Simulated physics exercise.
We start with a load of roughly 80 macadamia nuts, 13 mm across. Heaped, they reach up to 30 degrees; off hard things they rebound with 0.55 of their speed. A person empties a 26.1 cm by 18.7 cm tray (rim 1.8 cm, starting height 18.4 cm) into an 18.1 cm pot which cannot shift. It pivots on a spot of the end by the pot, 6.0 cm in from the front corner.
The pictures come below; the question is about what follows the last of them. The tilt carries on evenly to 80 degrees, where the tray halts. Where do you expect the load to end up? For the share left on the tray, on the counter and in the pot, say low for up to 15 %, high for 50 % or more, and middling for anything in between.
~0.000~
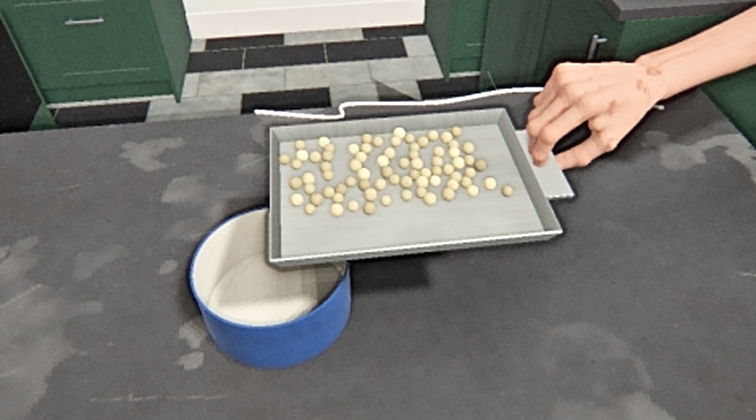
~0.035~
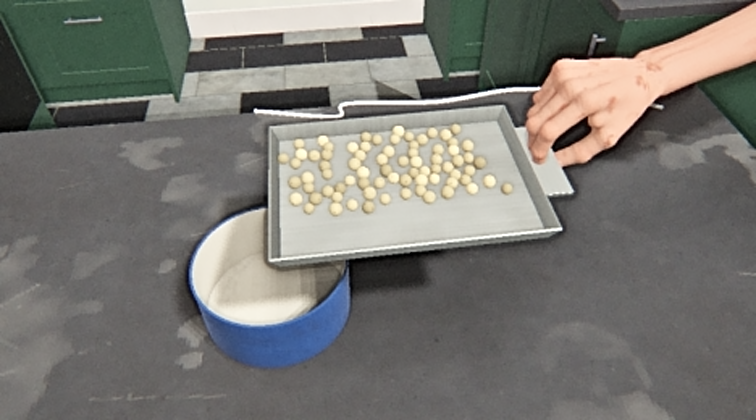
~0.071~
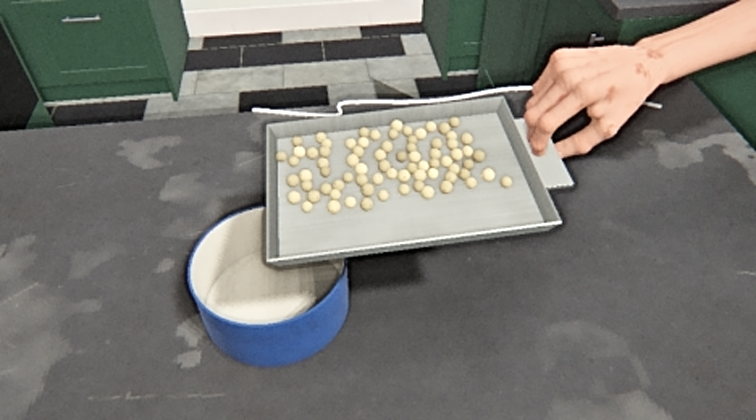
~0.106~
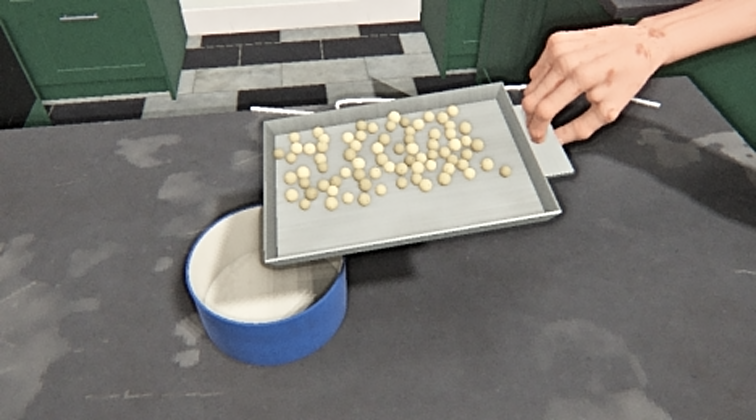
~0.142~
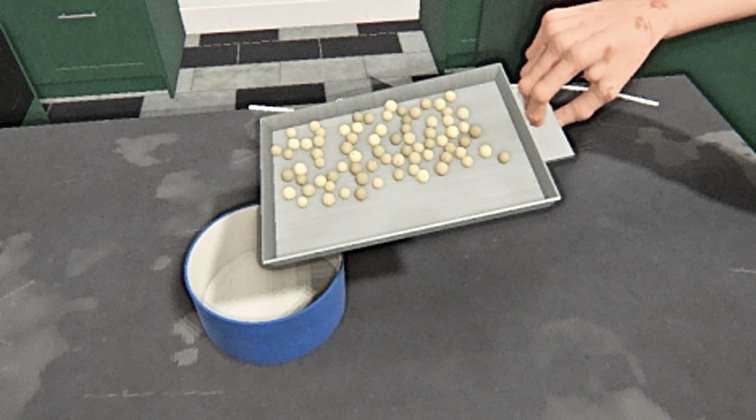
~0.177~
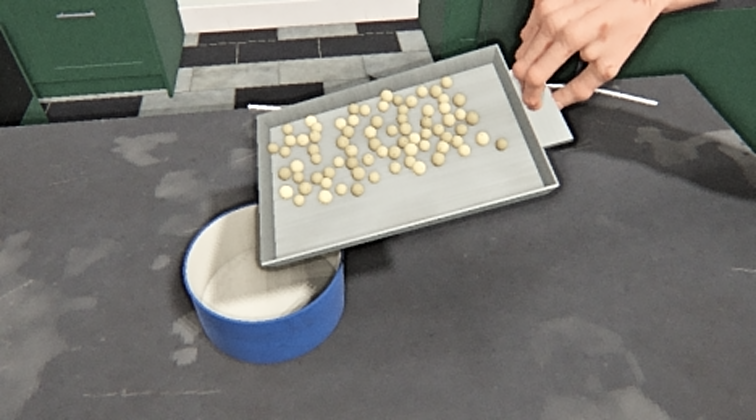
Left on the tray - low, counter - high, pot - middling.
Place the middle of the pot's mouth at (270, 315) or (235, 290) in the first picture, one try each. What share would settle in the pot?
Estimates: 95 in a hundred and 85 in a hundred.
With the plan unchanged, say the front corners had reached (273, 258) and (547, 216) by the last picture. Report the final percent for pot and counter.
Final per cent - pot 15, counter 85.
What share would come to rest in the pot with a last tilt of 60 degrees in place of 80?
Then about 30 per cent.
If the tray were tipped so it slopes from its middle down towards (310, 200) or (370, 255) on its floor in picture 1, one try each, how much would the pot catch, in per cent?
That would be close to 75 per cent and then close to 10 per cent.
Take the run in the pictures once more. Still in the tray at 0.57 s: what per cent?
It works out to near 80 per cent of the load.
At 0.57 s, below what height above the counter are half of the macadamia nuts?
Roughly 20 centimetres, more or less.
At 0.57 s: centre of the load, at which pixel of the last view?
Near (260, 226).
Then, at 0.41 s, tilt 49 degrees; the tray holds 100 %, the pot 0 %.
After 0.57 s, tilt 71 degrees; the tray holds 80 %, the pot 0 %.
After 0.84 s, tilt 80 degrees; the tray holds 0 %, the pot 30 %.
At rest (2.0 s), tray 0 %, counter 65 %, pot 35 %.
